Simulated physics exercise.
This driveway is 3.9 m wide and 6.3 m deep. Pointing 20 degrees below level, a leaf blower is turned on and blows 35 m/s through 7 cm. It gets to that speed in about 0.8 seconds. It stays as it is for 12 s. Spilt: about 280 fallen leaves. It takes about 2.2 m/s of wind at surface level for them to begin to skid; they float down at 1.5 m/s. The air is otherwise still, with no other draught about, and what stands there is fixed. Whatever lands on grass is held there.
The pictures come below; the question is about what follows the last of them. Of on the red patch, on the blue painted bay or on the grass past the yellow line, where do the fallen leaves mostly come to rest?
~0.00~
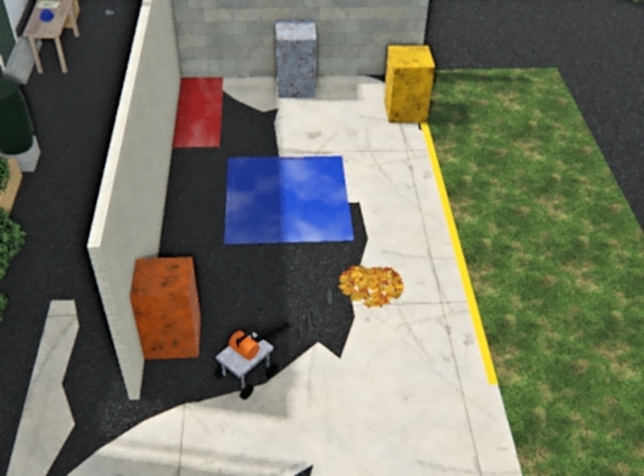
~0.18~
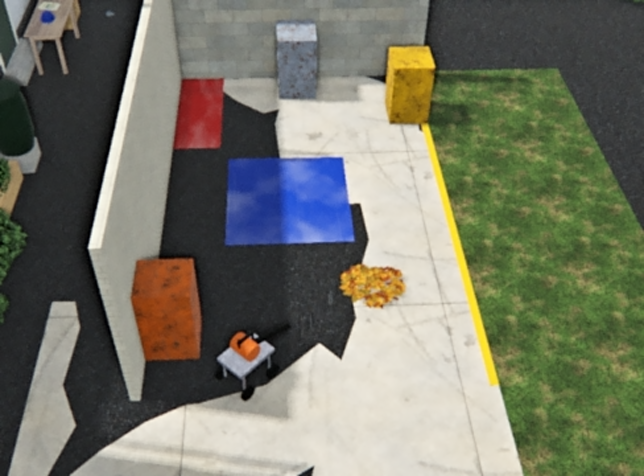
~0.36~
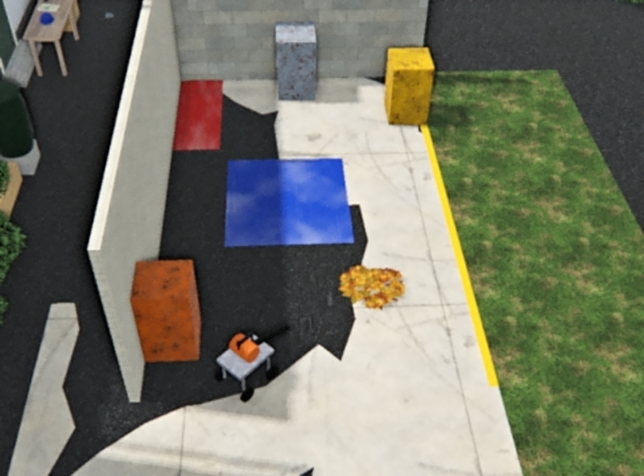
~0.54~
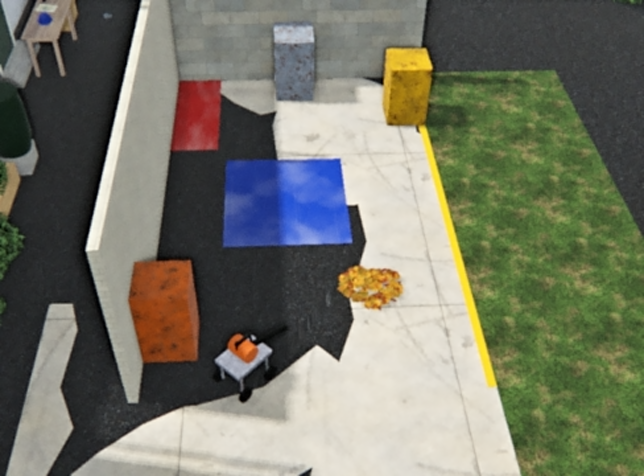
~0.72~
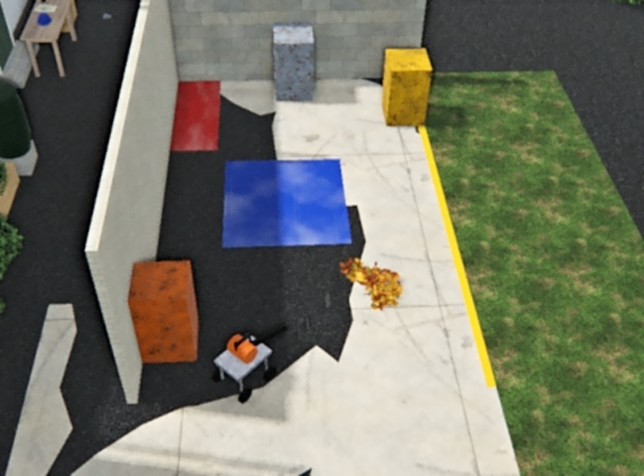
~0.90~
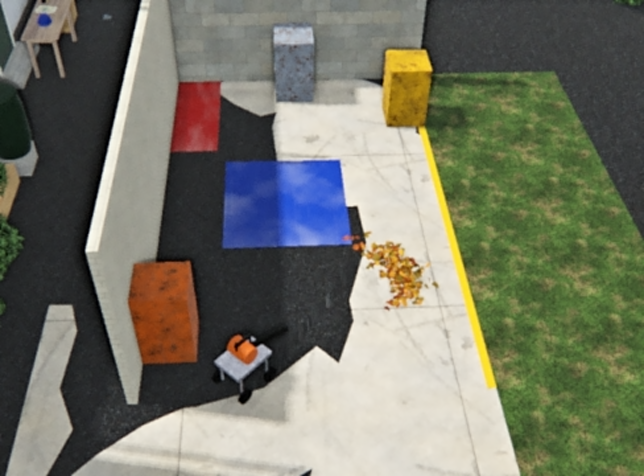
Mostly at the yellow one.
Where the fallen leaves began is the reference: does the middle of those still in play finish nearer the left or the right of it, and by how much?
Shift: Toward the right-hand side, approx. 1.2 m.
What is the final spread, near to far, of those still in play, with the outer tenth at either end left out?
I'd put it at around 2.0 m.
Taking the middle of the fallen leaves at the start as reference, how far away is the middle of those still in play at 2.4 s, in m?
Centre shift: Near 1.6 m.
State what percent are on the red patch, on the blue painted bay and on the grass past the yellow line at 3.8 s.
Shares come out near 0 % for red, 0 % for blue and 80 % for yellow.
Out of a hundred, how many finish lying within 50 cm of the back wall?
About 0 %.
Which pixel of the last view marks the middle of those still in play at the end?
The middle lands close to (456, 232) in pixels.
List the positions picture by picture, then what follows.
In the first picture, the middle of the fallen leaves is near (372, 285), none has stirred yet and the mouth of the leaf blower is at (286, 325).
In the second picture, the middle of the fallen leaves is near (373, 284), none has stirred yet, the yellow line is centred on (448, 197), the blue painted bay is centred on (288, 198) and the red patch is centred on (200, 112).
In the third picture, the middle of the fallen leaves is near (372, 285), none has stirred yet, the top of a bin is at (162, 279) and the top of a bin is at (411, 59).
In the fourth picture, the middle of the fallen leaves is near (370, 286) and none has stirred yet.
In the fifth picture, the middle of the fallen leaves is near (379, 283), the farthest in sight from the leaf blower is at (389, 271) and about 40 % have left their places.
In the sixth picture, the middle of the fallen leaves is near (399, 271), the farthest in sight from the leaf blower is at (427, 266) and about 95 % have left their places.
After 2.4 s, 8 % are on the move or not yet settled, 75 % are on the grass past the yellow line, 0 % on the blue painted bay and 0 % on the red patch; the middle of those still in play is near (456, 232).
After 3.8 s, 2 % are on the move or not yet settled, 78 % are on the grass past the yellow line, 0 % on the blue painted bay and 0 % on the red patch; the middle of those still in play is near (456, 232).
After 6.6 s, 2 % are on the move or not yet settled, 78 % are on the grass past the yellow line, 0 % on the blue painted bay and 0 % on the red patch; the middle of those still in play is near (456, 232).
After 12.0 s, at the end, 79 % are on the grass past the yellow line, 0 % on the blue painted bay and 0 % on the red patch; the middle of those still in play is near (456, 232).
